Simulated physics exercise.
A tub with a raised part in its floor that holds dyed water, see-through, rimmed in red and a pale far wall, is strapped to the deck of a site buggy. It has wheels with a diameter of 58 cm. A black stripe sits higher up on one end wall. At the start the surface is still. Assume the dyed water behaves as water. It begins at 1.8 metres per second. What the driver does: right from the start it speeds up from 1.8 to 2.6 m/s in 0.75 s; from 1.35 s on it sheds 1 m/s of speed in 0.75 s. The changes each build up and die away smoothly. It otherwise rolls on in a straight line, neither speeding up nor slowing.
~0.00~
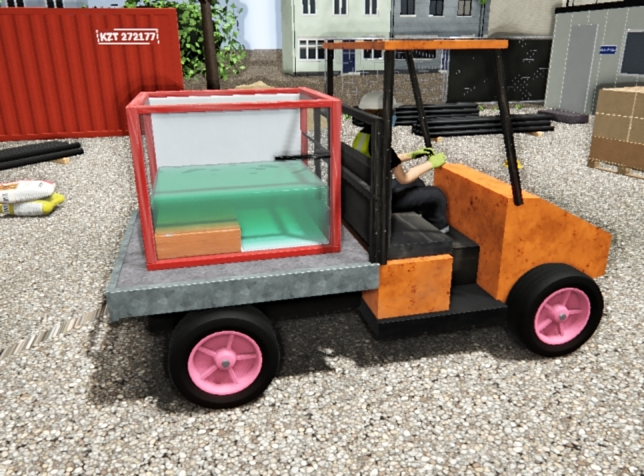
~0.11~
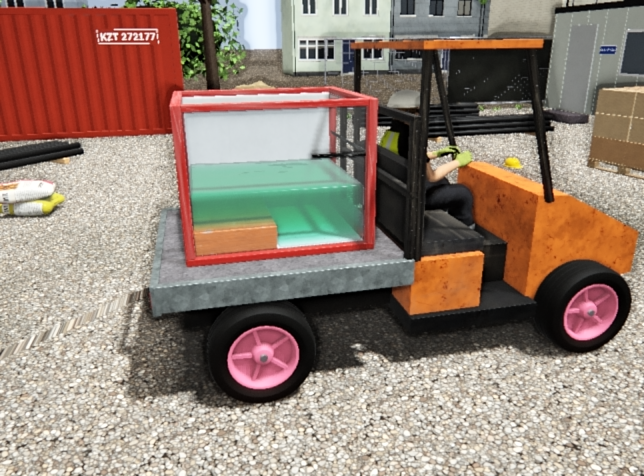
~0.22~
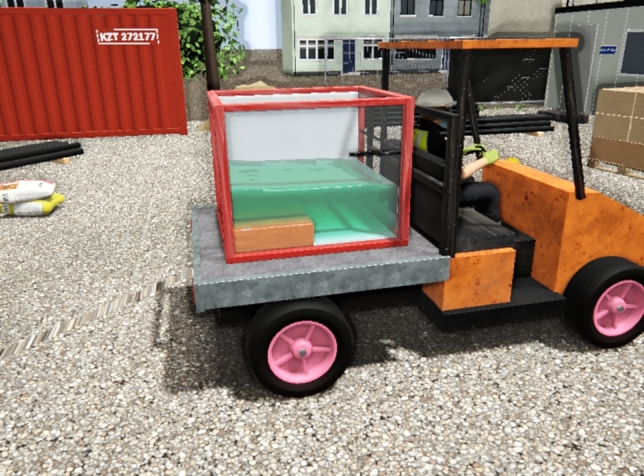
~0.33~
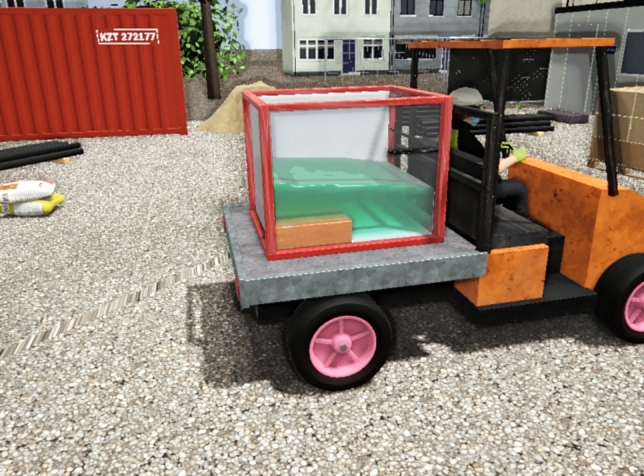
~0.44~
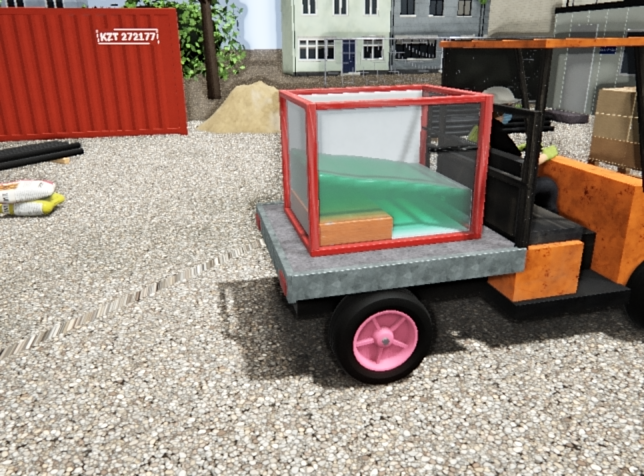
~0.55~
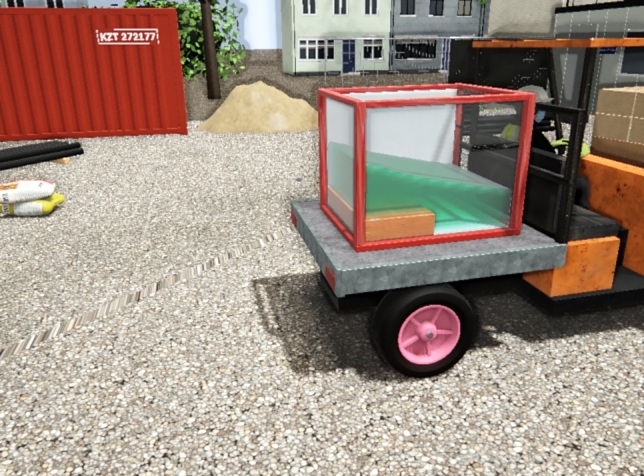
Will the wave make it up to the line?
Most likely it never touches that height.
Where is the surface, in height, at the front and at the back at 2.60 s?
Roughly 28 cm in front and 40 cm behind.
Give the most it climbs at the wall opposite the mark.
Roughly 46 centimetres.
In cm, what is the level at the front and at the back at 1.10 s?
About 36 cm at the front, 32 cm at the back.
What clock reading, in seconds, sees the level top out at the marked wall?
Around 1.4 seconds.
After 1.10 s it stands 33 cm high behind and 36 cm in front; all of it is still inside.
After 1.80 s it stands 24 cm high behind and 38 cm in front; all of it is still inside.
After 2.60 s it stands 40 cm high behind and 29 cm in front; all of it is still inside.
After 5.09 s the waves are smaller; the highest at the front wall was 47 cm, at 1.35 s, against a line at 51 cm.
